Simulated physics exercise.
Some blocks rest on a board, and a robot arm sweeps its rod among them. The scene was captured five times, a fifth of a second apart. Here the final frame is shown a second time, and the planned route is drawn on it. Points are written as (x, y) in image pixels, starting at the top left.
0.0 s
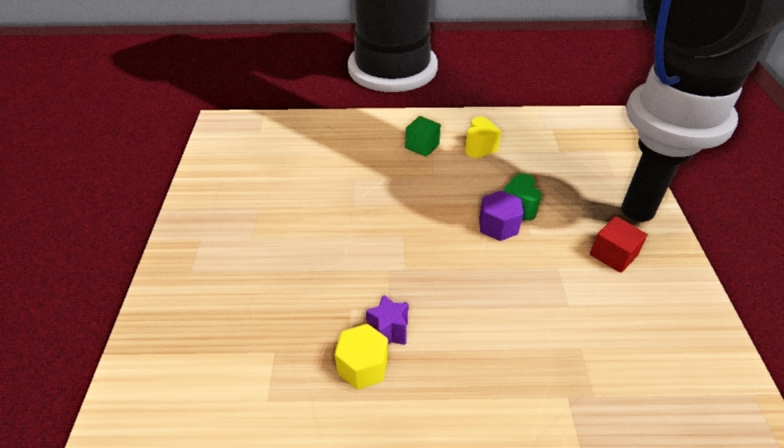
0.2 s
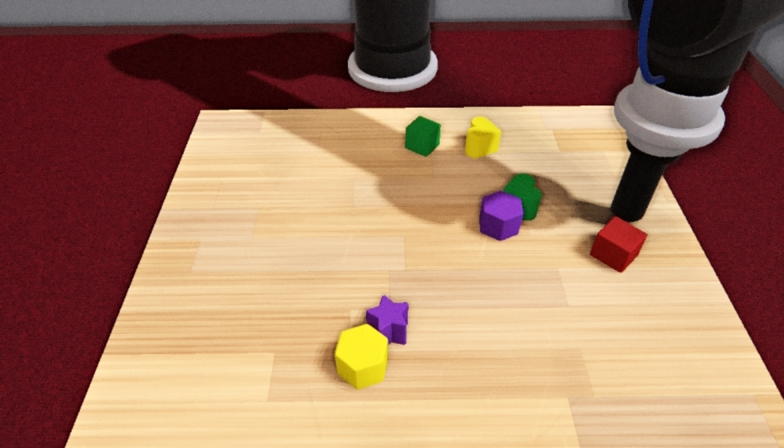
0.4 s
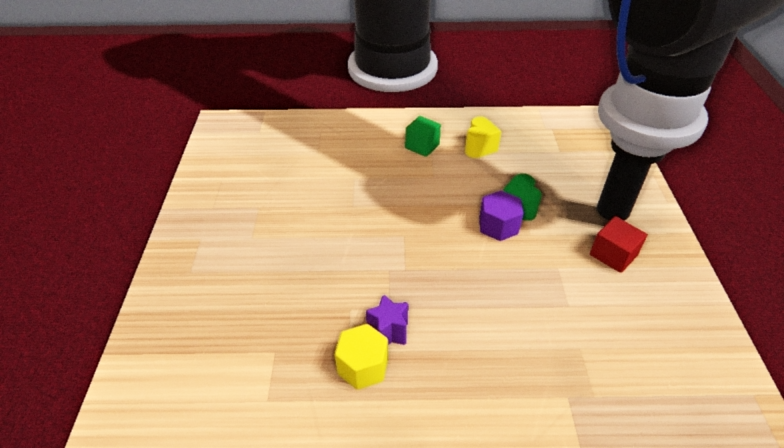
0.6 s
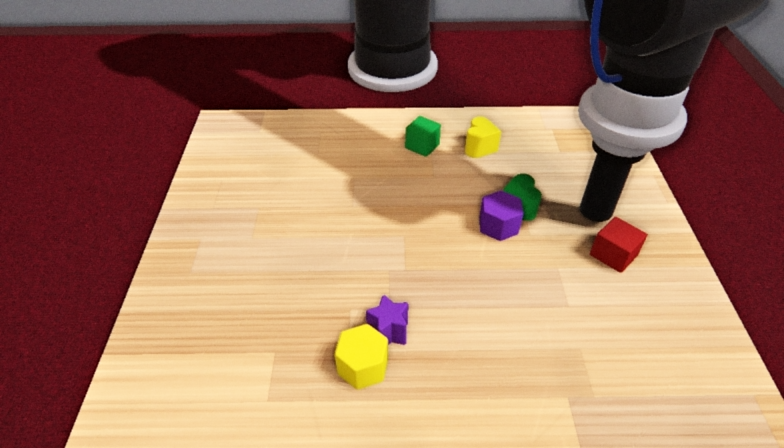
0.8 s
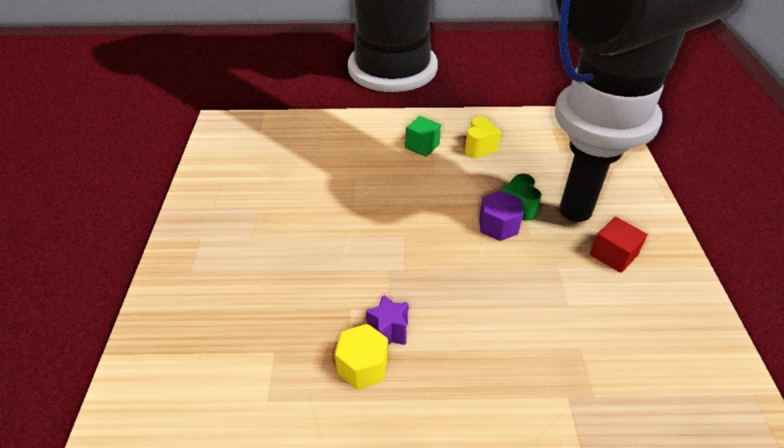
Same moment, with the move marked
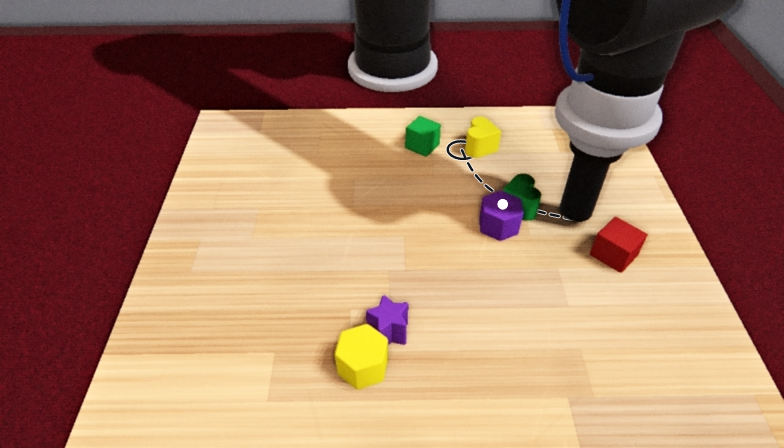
A pale wooden board lies on a dark red surface, seen from above and in front by a still camera. A green block and a yellow block sit near the far edge, a purple hexagonal block touches a green one right of centre, a red block lies farther right, and a purple star adjoins a yellow hexagon nearer the viewer. The robot arm slides its black rod slowly a short way left, passing behind the red block toward the purple and green pair, while the blocks stay still.
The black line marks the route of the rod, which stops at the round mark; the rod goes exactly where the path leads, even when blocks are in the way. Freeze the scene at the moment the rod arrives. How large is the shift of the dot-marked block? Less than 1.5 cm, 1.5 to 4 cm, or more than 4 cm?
Displaced less than 1.5 cm.
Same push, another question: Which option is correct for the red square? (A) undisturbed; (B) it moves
Answer: A.
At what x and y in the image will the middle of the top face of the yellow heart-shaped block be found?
It will likely be found at (485, 117).
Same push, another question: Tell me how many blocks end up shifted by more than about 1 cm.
The count is two.
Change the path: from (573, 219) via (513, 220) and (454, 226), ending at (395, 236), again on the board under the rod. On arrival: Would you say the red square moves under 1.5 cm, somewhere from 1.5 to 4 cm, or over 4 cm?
It will fall in the lowest band, under 1.5 cm.
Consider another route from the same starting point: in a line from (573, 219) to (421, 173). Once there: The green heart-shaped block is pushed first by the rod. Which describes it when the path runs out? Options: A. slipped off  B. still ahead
Letter B.
The drawn path runs from (573, 219) over (519, 205) and (480, 180) to (462, 150); the dot is on the purple hexagonal block.
What follows on the original path. One third of the way, rod (520, 197); green heart-shaped block (494, 175), turned 30° clockwise.
Two thirds of the way, rod (481, 172); green heart-shaped block (455, 156), turned 20° clockwise.
At the end, rod (463, 142); yellow heart-shaped block (485, 117), turned 45° clockwise; purple hexagonal block not moved; green heart-shaped block (447, 152), turned 15° anticlockwise; red square not moved.
